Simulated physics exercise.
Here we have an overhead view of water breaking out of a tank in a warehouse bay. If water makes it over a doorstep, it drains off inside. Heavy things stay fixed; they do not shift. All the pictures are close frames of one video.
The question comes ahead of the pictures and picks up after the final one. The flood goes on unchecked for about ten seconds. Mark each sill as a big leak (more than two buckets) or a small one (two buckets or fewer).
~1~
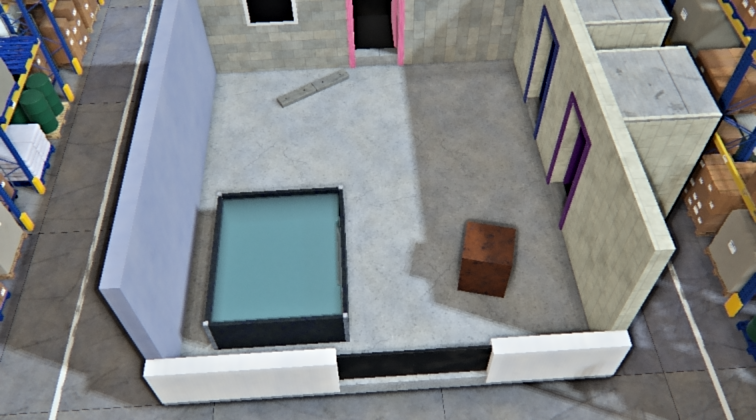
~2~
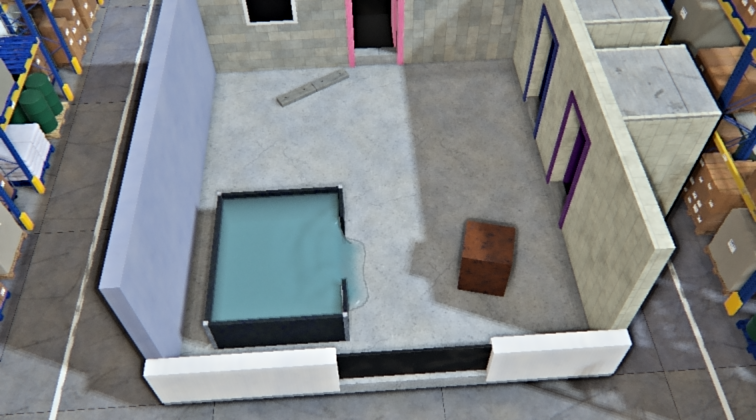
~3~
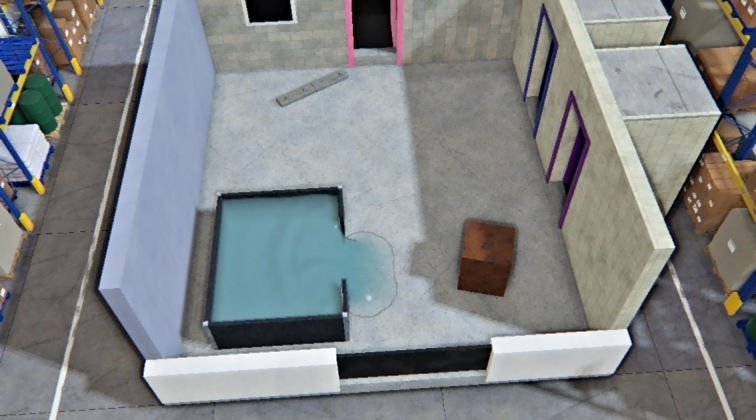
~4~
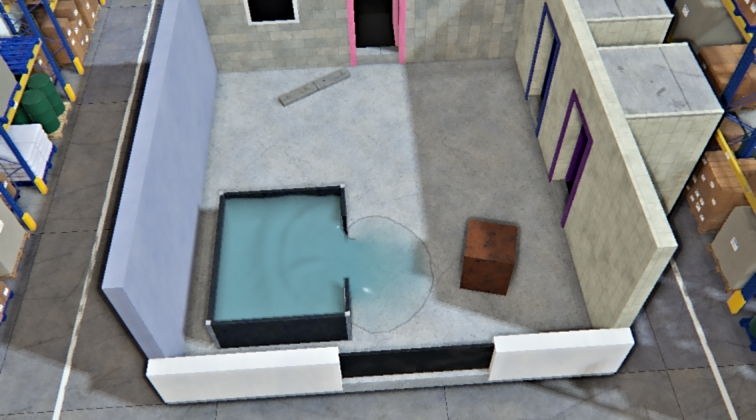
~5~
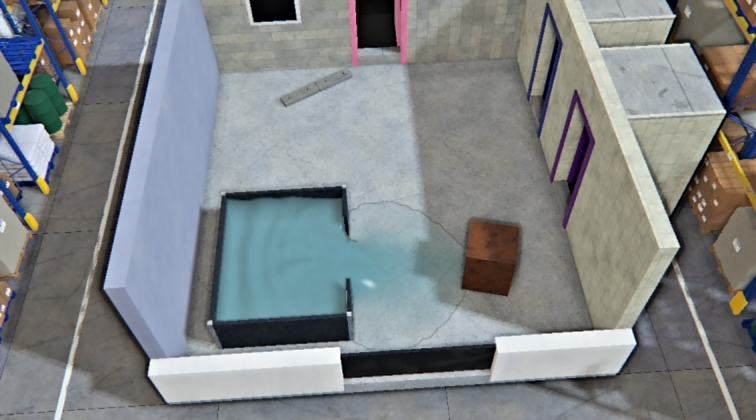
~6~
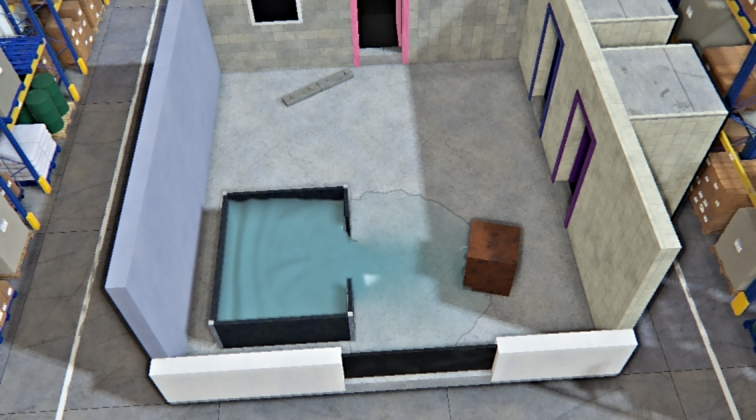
Blue door: Small; purple door: Big; pink door: Small.
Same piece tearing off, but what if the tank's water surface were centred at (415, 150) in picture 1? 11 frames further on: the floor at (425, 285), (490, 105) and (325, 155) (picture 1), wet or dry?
Taking them in the order asked: Spared, then inundated, then spared.
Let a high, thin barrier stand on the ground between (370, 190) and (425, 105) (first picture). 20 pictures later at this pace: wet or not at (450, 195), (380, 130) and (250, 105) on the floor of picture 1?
Submerged, untouched, untouched.
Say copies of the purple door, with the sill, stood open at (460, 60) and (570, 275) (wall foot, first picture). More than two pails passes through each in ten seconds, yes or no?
Lab note, doors in listed order: Over the limit, over the limit.
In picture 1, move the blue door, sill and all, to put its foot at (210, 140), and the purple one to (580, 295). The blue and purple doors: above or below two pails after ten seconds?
Briefly, the blue door comes in under while the purple door comes in over.
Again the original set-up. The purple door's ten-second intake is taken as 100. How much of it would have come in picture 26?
It works out at roughly 70 percent of the ten-second total.
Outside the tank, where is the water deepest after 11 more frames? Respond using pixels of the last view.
Somewhere near (589, 342), I think.
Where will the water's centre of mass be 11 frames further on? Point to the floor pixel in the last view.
Centre of mass: Roughly (369, 271).
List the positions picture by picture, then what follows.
The water tank at (279, 254) is whole and still, in the first picture.
The front is at (357, 304), out from the gap at (343, 266), in the second picture.
The front is at (390, 296), out from the gap at (343, 267), in the third picture.
The front is at (428, 280), out from the gap at (345, 266), in the fourth picture.
The front is at (462, 254), out from the gap at (347, 267), in the fifth picture.
Water pours out at (348, 265) and has run to a hidden place, in the sixth picture.
A moment on, water covers 30 % of the floor; the blue door not reached, the purple door under two buckets in, the pink door not reached.
Next, water covers 35 % of the floor; the blue door wet at the sill, nothing in, the purple door over two buckets in, the pink door not reached.
Then, water covers 45 % of the floor; the blue door wet at the sill, nothing in, the purple door far over two buckets in, the pink door not reached.
Later, water covers 70 % of the floor; the blue door wet at the sill, nothing in, the purple door far over two buckets in, the pink door wet at the sill, nothing in.
In the end, water covers 95 % of the floor; the blue door under two buckets in, the purple door far over two buckets in, the pink door wet at the sill, nothing in.
